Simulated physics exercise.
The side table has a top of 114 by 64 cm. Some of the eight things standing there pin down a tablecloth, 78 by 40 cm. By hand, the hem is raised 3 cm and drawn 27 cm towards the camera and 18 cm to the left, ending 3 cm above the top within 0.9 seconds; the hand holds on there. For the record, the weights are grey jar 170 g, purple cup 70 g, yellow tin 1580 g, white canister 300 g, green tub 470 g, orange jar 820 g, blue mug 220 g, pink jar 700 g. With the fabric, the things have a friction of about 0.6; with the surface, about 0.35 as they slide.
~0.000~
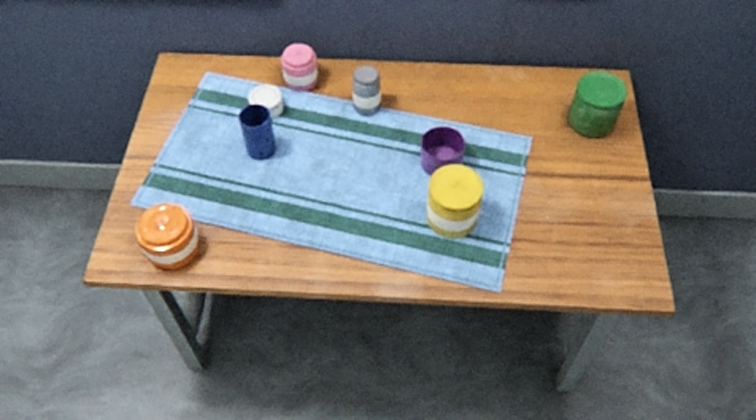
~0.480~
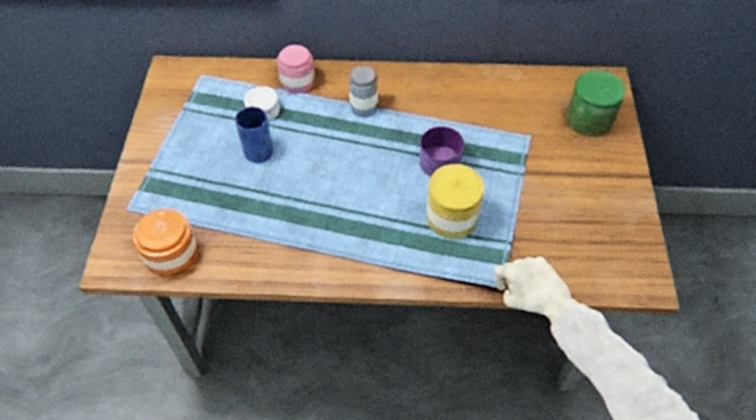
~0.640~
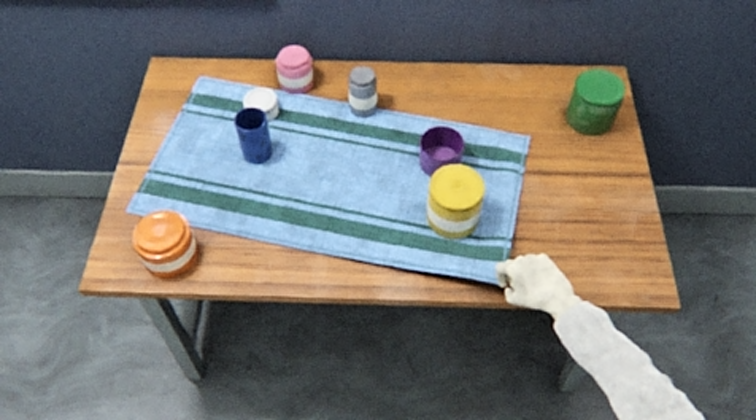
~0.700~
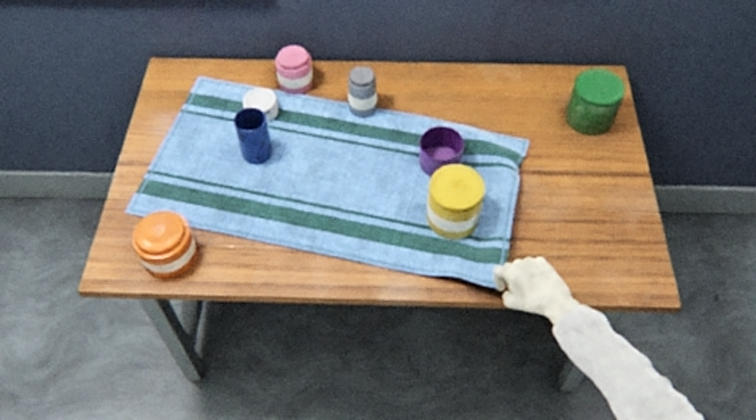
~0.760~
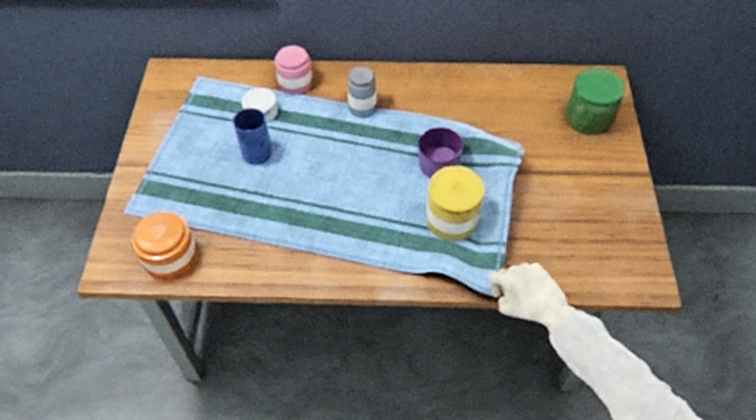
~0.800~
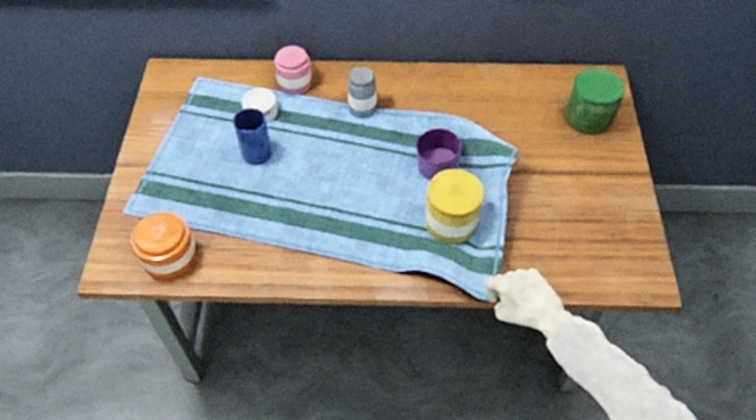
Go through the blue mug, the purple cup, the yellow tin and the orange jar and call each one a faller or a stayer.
Blue mug: Faller. Purple cup: Faller. Yellow tin: Faller. Orange jar: Stayer.
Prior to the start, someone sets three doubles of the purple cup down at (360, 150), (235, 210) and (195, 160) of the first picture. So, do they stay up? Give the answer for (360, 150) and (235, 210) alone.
Off the top, still on top.
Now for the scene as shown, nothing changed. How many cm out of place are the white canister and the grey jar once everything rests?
About: White canister off the top, grey jar 8 cm.
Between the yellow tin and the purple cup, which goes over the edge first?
The yellow one goes first.
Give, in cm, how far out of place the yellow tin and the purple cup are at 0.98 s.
Yellow tin: 10 cm; purple cup: 10 cm.
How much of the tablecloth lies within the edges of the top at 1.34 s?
Roughly 80% of it.
At 1.0 s, 95 % of the tablecloth is still over the top; yellow tin 10 cm off its start, purple cup 9 cm off its start, blue mug 1 cm off its start.
At 1.2 s, 90 % of the tablecloth is still over the top; purple cup 18 cm off its start, yellow tin 17 cm off its start, blue mug 3 cm off its start.
At 1.3 s, 80 % of the tablecloth is still over the top; purple cup 26 cm off its start at (421, 246), yellow tin on its side, 24 cm off its start at (415, 304), blue mug 7 cm off its start at (261, 144).
At 1.5 s, 55 % of the tablecloth is still over the top; purple cup 38 cm off its start, yellow tin over the edge, blue mug 14 cm off its start.
At 3.1 s, 0 % of the tablecloth is still over the top; purple cup over the edge, blue mug over the edge, yellow tin over the edge, orange jar 0 cm off its start at (158, 232).
